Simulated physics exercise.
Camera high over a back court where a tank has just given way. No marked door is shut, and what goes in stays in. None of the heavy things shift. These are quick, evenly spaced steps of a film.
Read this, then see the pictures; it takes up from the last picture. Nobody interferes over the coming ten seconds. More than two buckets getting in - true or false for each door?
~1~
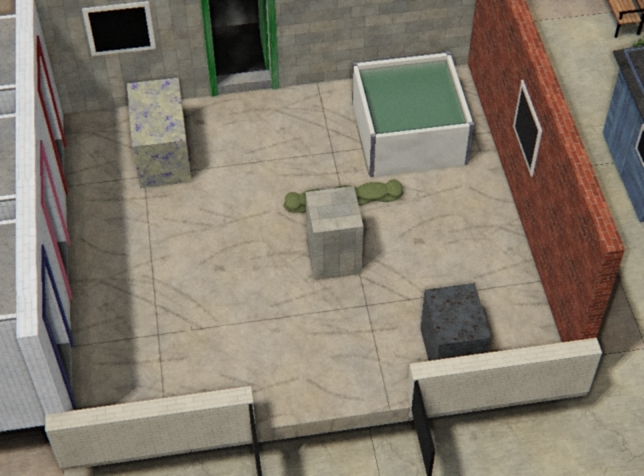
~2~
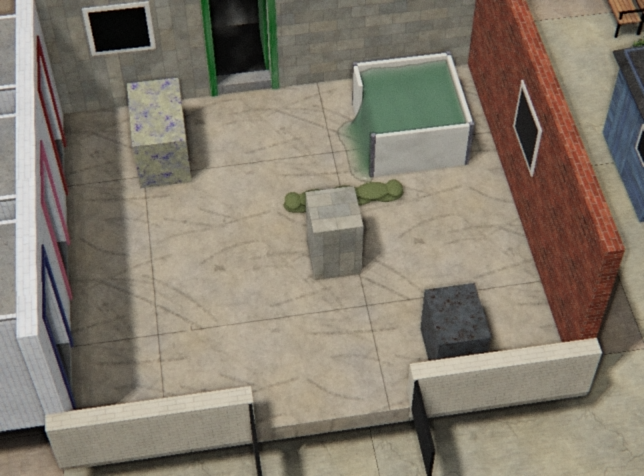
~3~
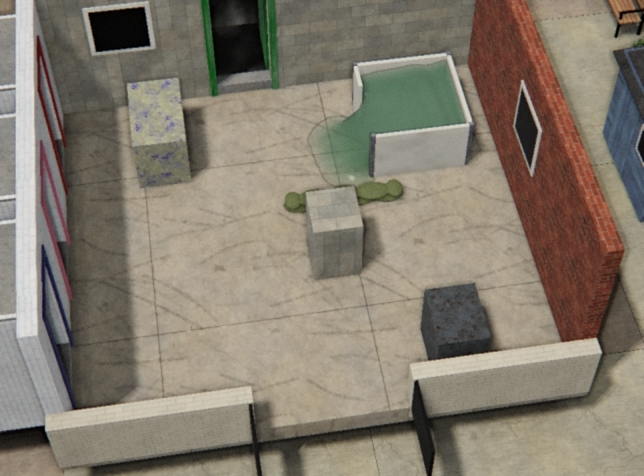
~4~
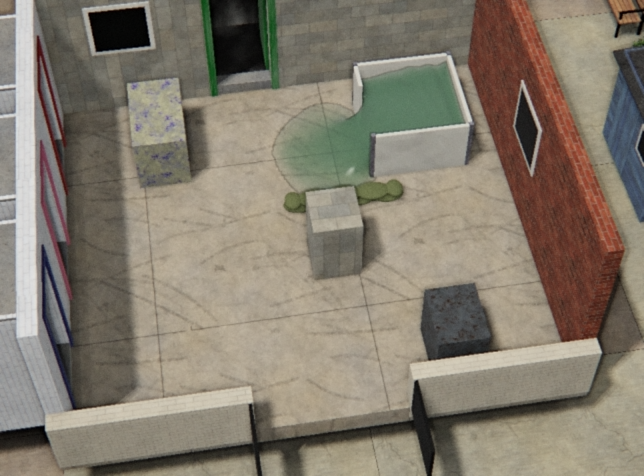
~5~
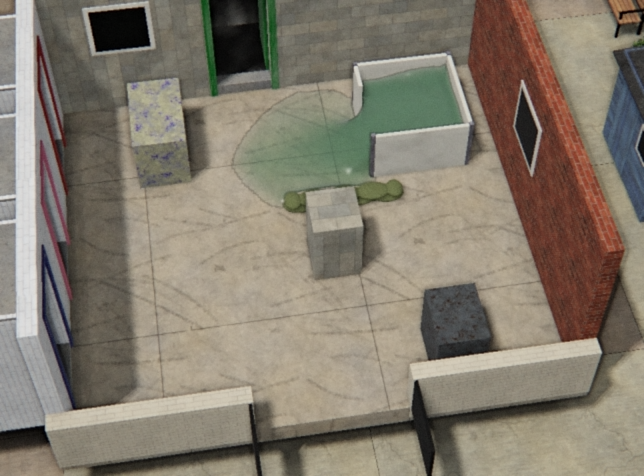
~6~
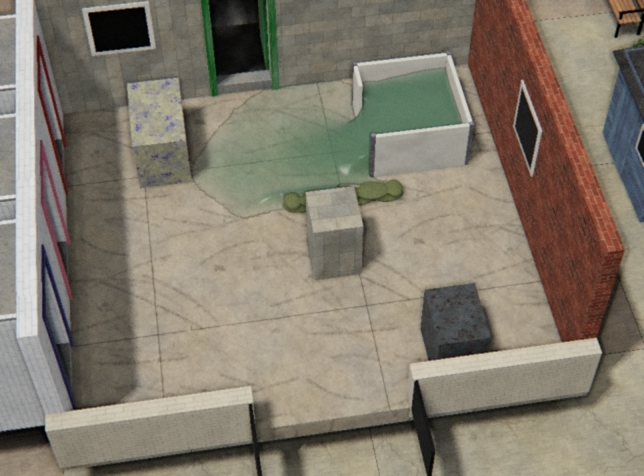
Green door: False; red door: False; pink door: True; blue door: False.
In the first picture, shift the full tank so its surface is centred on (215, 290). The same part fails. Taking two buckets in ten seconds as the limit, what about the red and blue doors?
At the red door it comes out lower; at the blue door it comes out higher.
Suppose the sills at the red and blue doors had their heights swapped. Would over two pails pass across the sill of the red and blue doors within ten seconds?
Red: Falls short; blue: Falls short.
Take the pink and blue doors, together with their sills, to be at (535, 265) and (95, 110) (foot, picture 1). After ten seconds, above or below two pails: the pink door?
The pink one falls short.
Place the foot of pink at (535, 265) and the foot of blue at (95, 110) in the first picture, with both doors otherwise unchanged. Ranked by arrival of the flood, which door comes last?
The pink-painted one, as it turns out.
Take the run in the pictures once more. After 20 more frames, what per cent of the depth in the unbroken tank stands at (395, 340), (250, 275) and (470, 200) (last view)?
0, 0, 0 %.
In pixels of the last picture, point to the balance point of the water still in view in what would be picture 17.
Near (273, 162) in the last view.
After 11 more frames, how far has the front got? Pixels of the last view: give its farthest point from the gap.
The flood front should get to about (73, 350).
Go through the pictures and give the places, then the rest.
The water tank at (412, 98) is whole and still, in the first frame.
Water pours out at (368, 138) and has run to (369, 179), in the second frame.
The front is at (314, 138), out from the gap at (368, 138), in the third frame.
Water pours out at (368, 140) and has run to (278, 148), in the fourth frame.
Water pours out at (368, 140) and has run to (238, 161), in the fifth frame.
Water pours out at (368, 140) and has run to (198, 175), in the sixth frame.
A moment on, water covers 25 % of the floor; the green door wet at the sill, nothing in, the red door not reached, the pink door not reached, the blue door not reached.
Next, water covers 35 % of the floor; the green door wet at the sill, nothing in, the red door wet at the sill, nothing in, the pink door over two buckets in, the blue door not reached.
Then, water covers 45 % of the floor; the green door wet at the sill, nothing in, the red door wet at the sill, nothing in, the pink door far over two buckets in, the blue door wet at the sill, nothing in.
Later, water covers 65 % of the floor; the green door wet at the sill, nothing in, the red door wet at the sill, nothing in, the pink door far over two buckets in, the blue door wet at the sill, nothing in.
In the end, water covers 85 % of the floor; the green door wet at the sill, nothing in, the red door wet at the sill, nothing in, the pink door far over two buckets in, the blue door wet at the sill, nothing in.
